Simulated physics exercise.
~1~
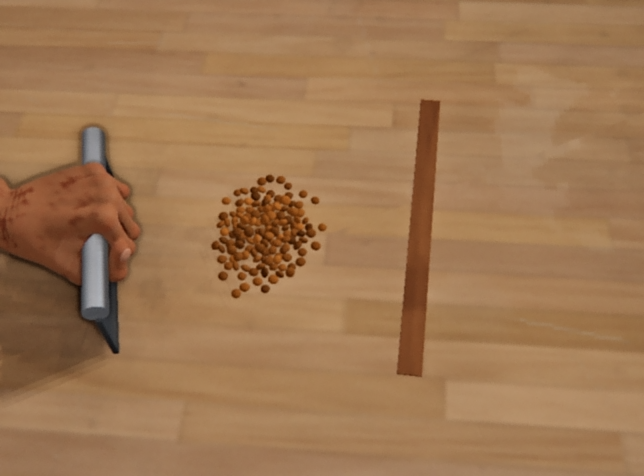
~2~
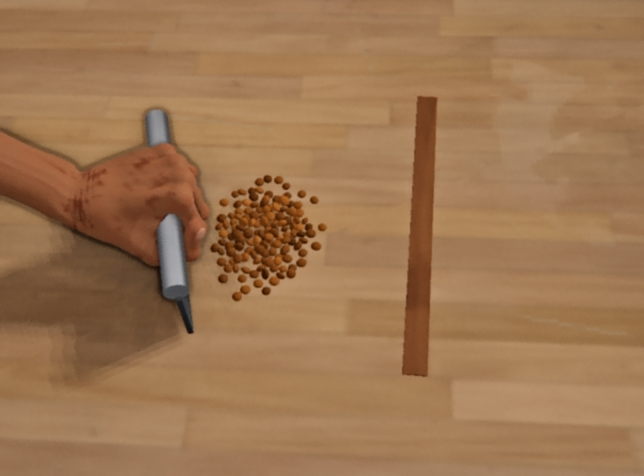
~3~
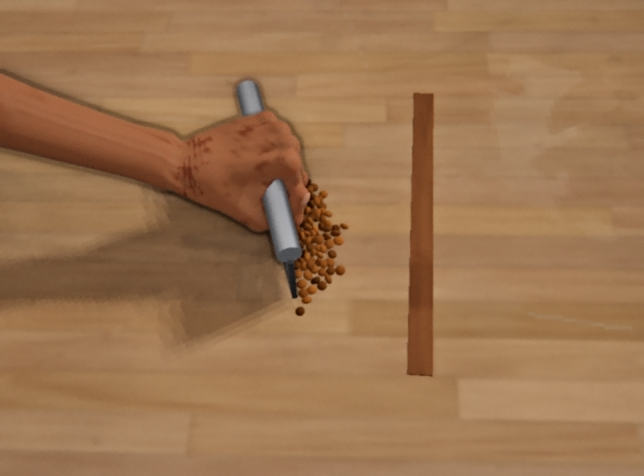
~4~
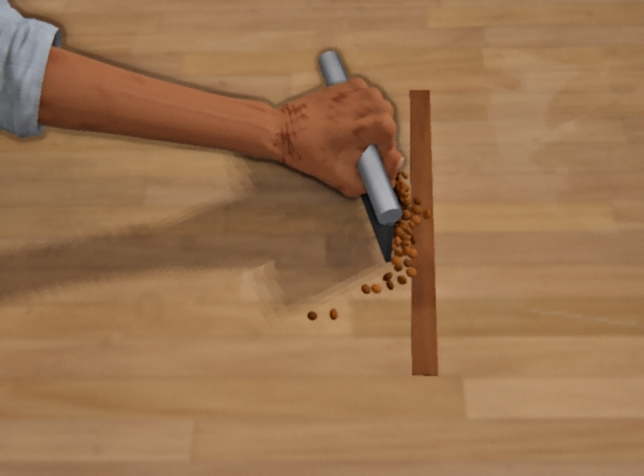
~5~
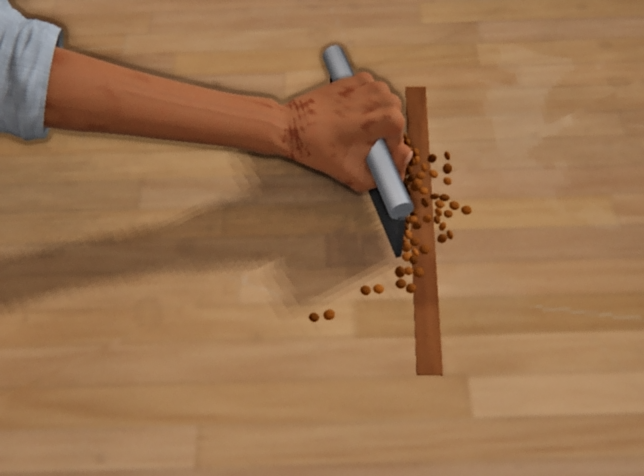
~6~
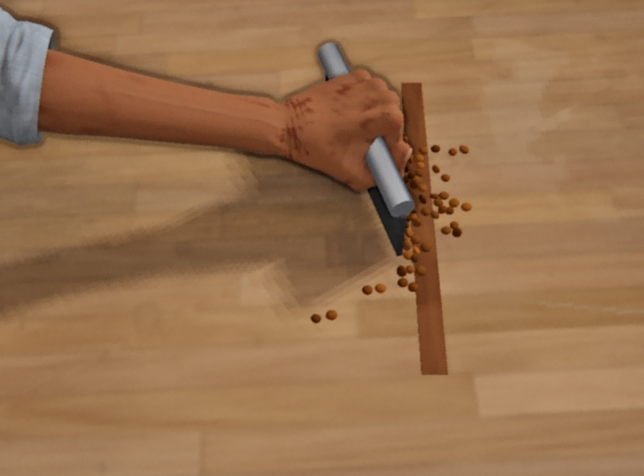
A hand with dark reddish blotches grips a gray-handled scraper with a dark blade at the left of a pale wooden surface, seen from above. A round heap of small brown and orange pellets lies in front of it, and a narrow brown wooden strip stands farther right. The hand pushes the scraper right into the heap, bunching the pellets ahead of the blade. It carries them up to the strip, leaving a few trailing behind. There the scraper stops, and some pellets spill across the strip, coming to lie on and just beyond it, while others stay against its near side.
